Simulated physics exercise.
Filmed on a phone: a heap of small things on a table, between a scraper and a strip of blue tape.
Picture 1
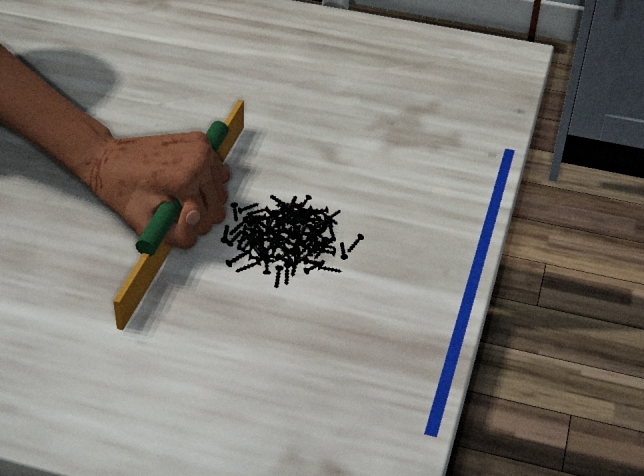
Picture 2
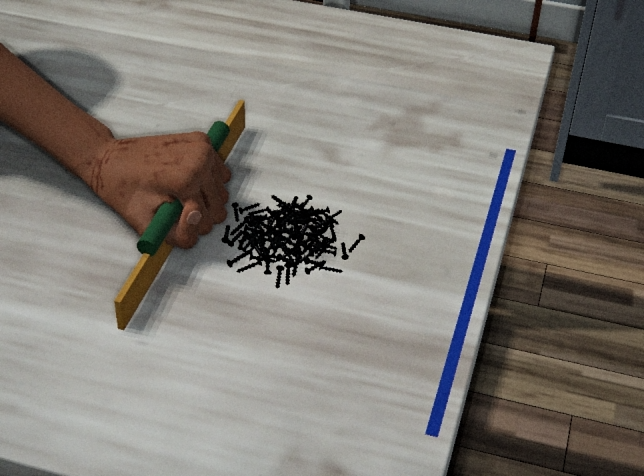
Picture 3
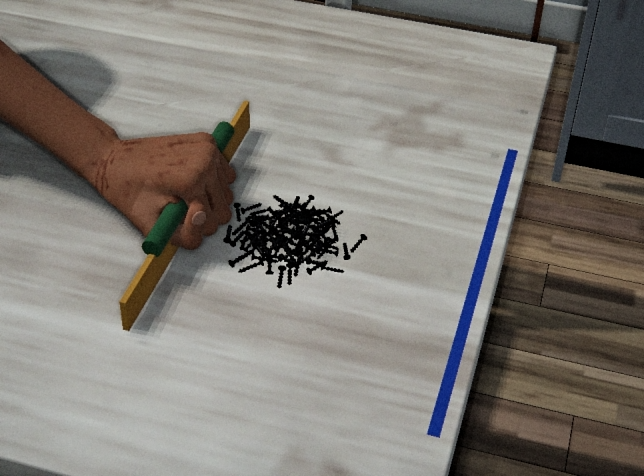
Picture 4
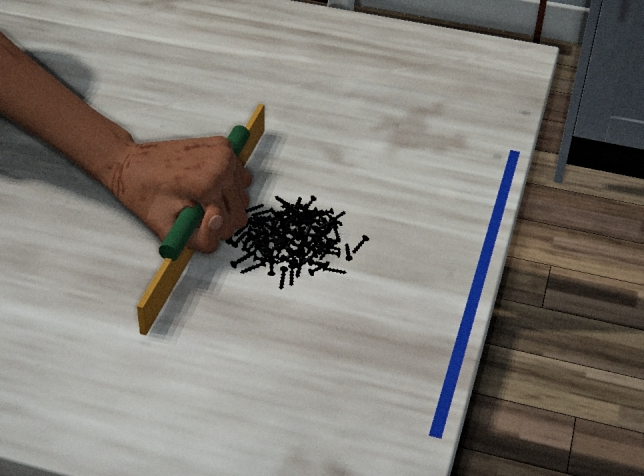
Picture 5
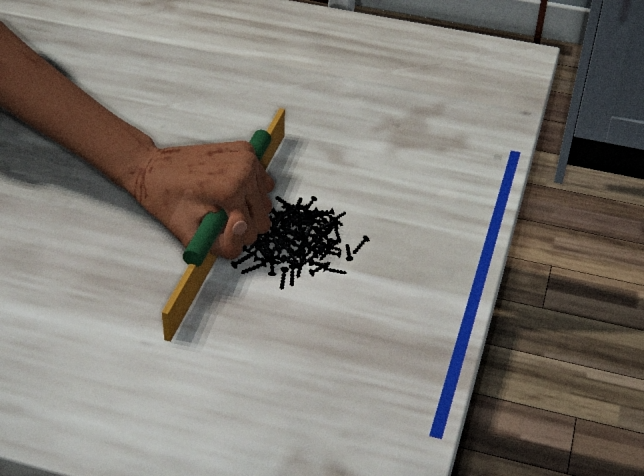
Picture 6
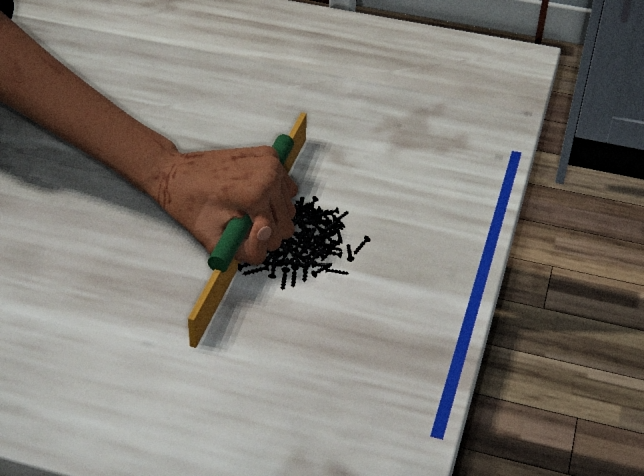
A person's hand grips the green handle of a yellow-orange scraper on a pale, wood-grained tabletop, seen from above at an angle, with plank flooring and a grey cabinet beyond. A loose heap of black screws lies right of the scraper, and a strip of blue tape runs near the table's right edge. After resting briefly, the hand slides the scraper rightward into the heap, bunching its near side slightly, while the view barely shifts.
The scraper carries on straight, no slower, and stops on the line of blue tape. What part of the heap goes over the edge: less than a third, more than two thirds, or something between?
The floor gets more than two thirds.
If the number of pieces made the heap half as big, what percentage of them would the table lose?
Roughly 100 in a hundred.
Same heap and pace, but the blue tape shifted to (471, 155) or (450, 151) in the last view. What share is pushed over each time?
About 20 and 0 per cent.
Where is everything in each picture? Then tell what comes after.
In the first picture, scraper at (128, 298), at rest; blue tape at (507, 161), right by the edge; edge at (493, 284); the heap at (287, 231), black screws.
In the second picture, scraper at (129, 298), at rest.
In the third picture, scraper at (134, 299); the heap at (290, 231).
In the fourth picture, scraper at (151, 303).
In the fifth picture, scraper at (175, 309); the heap at (292, 232).
In the sixth picture, scraper at (201, 316); blue tape at (514, 163); edge at (499, 287); the heap at (296, 235), about a quarter pushed along.
Soon, scraper still moving, near (375, 231); heap all on the table, its front near (439, 273).
A while on, scraper stopped at the blue tape; heap most over the edge.
Towards the end, scraper stopped at the blue tape; heap all over the edge.
Finally, scraper stopped at the blue tape; heap all over the edge.
